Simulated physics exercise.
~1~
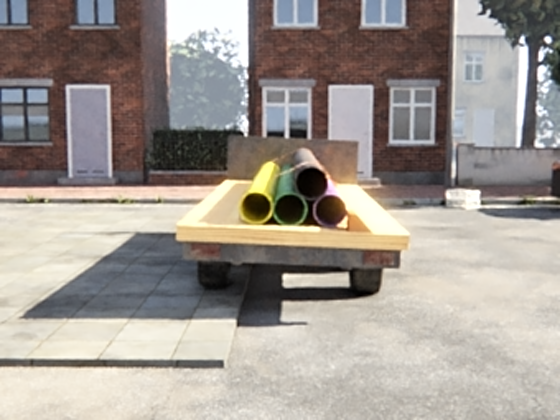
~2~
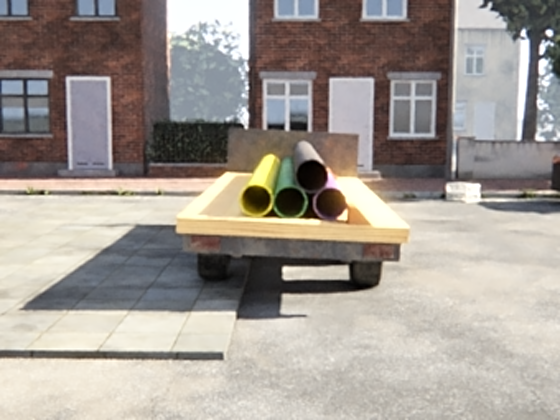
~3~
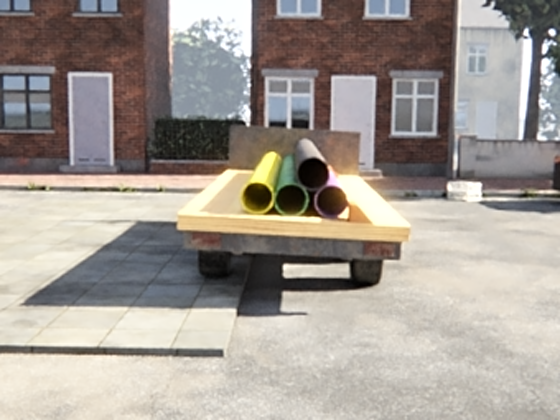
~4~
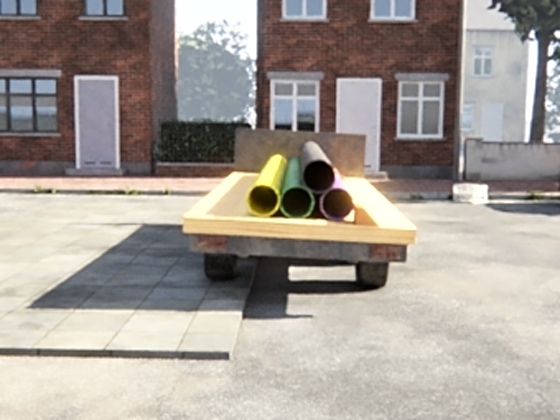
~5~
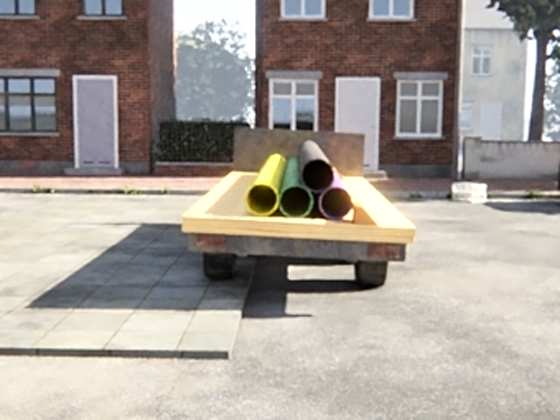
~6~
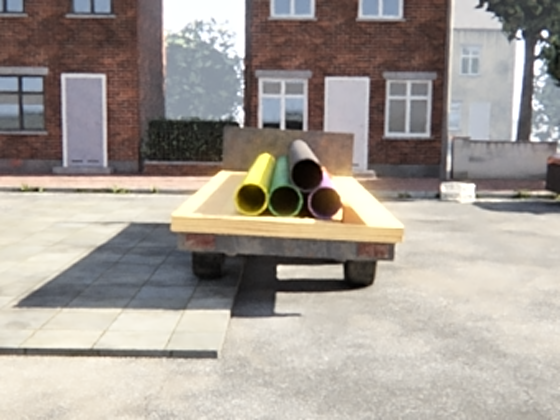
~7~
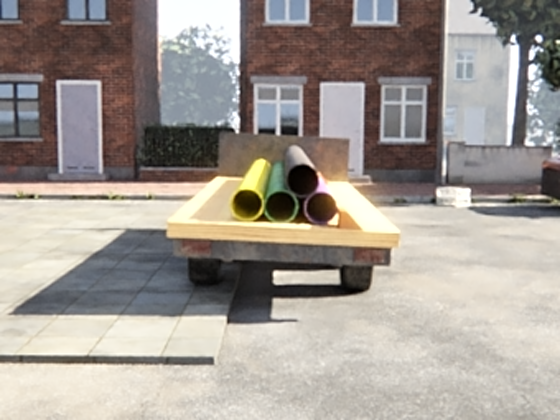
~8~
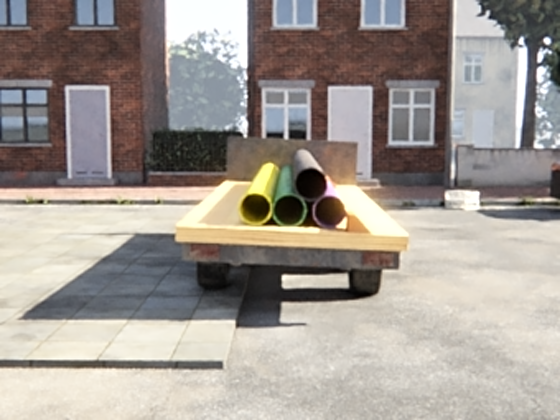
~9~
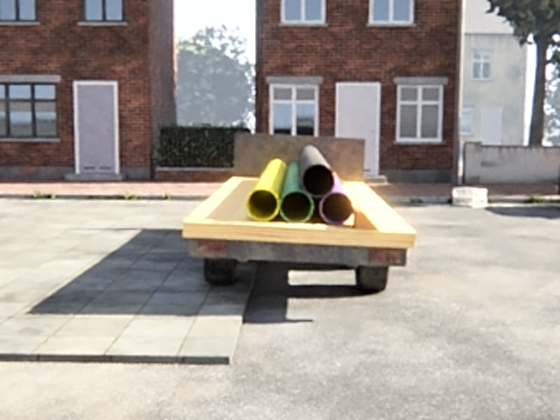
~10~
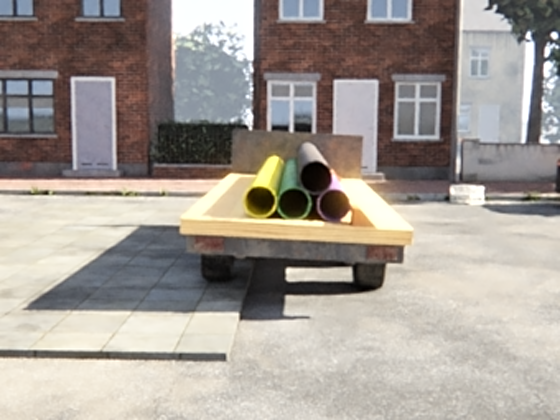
A parked trailer holds four stacked hollow pipes, and they all stay still on its deck.
